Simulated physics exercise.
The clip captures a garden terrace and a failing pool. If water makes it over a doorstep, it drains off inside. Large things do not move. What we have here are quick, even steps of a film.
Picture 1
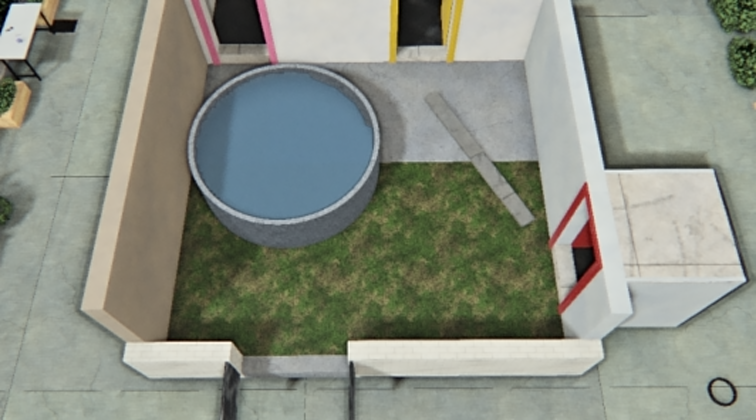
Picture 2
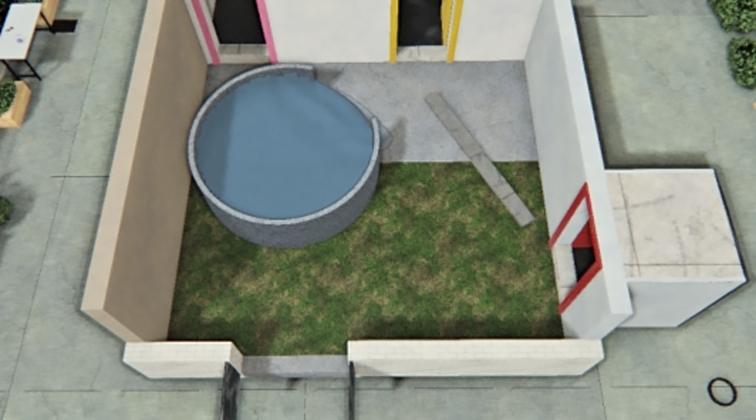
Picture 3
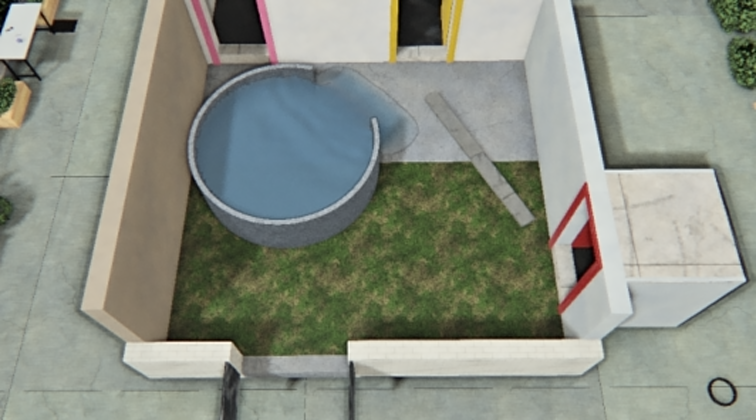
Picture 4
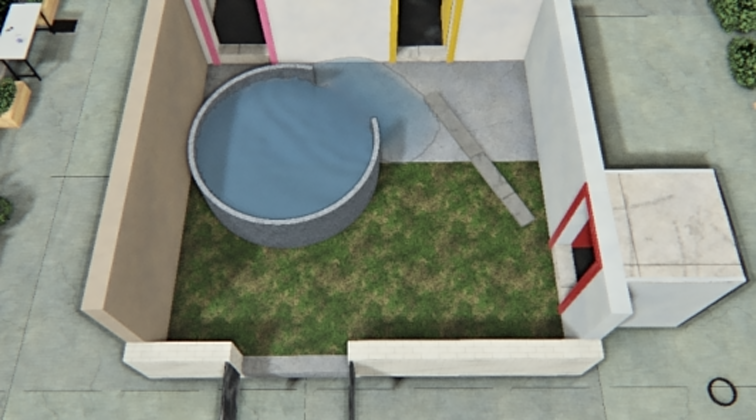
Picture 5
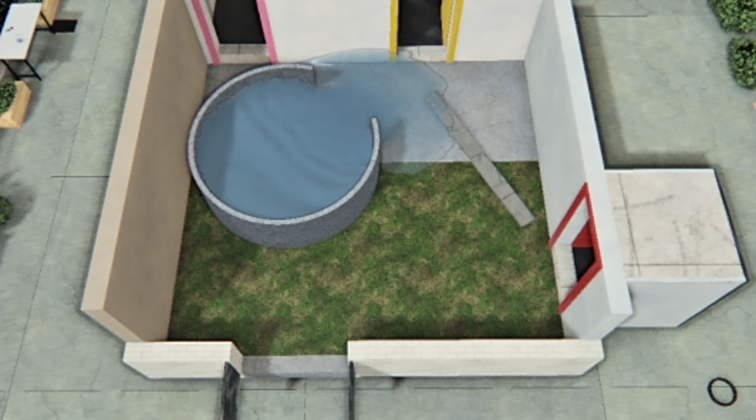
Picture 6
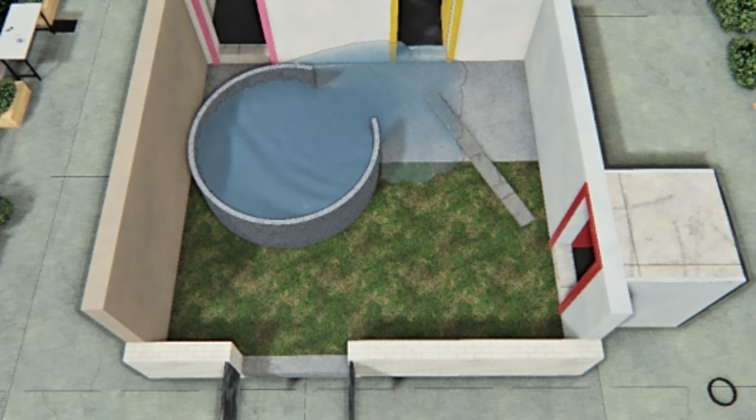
Round grey pool in a walled garden terrace opening on its far side, water pouring out and spreading across the paving.
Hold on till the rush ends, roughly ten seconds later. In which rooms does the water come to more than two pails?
Taking them in turn, the yellow door goes beyond two pails, the red door keeps to two pails or fewer, the pink door keeps to two pails or fewer.
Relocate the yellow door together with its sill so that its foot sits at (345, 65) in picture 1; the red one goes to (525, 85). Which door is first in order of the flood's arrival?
Answer: The one in yellow.
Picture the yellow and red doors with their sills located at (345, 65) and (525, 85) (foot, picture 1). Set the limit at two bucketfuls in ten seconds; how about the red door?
Well, in that case the red door tops the limit.
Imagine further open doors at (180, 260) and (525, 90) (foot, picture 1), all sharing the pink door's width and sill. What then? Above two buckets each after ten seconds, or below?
Lab note, doors in listed order: Under the limit, over the limit.
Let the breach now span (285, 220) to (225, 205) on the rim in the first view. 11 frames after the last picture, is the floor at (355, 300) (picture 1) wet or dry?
Answer: Soaked.
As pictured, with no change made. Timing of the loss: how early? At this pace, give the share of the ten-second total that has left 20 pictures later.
About 40 per cent.
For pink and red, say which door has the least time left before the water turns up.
It is the one in pink.
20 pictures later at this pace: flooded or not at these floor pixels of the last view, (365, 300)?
By then I'd expect it to be not yet wet.
A moment on, water covers 30 % of the floor; the yellow door over two buckets in, the red door not reached, the pink door wet at the sill, nothing in.
Next, water covers 45 % of the floor; the yellow door far over two buckets in, the red door not reached, the pink door wet at the sill, nothing in.
Then, water covers 65 % of the floor; the yellow door far over two buckets in, the red door wet at the sill, nothing in, the pink door wet at the sill, nothing in.
Later, water covers 100 % of the floor; the yellow door far over two buckets in, the red door wet at the sill, nothing in, the pink door wet at the sill, nothing in.
In the end, water covers 95 % of the floor; the yellow door far over two buckets in, the red door wet at the sill, nothing in, the pink door wet at the sill, nothing in.
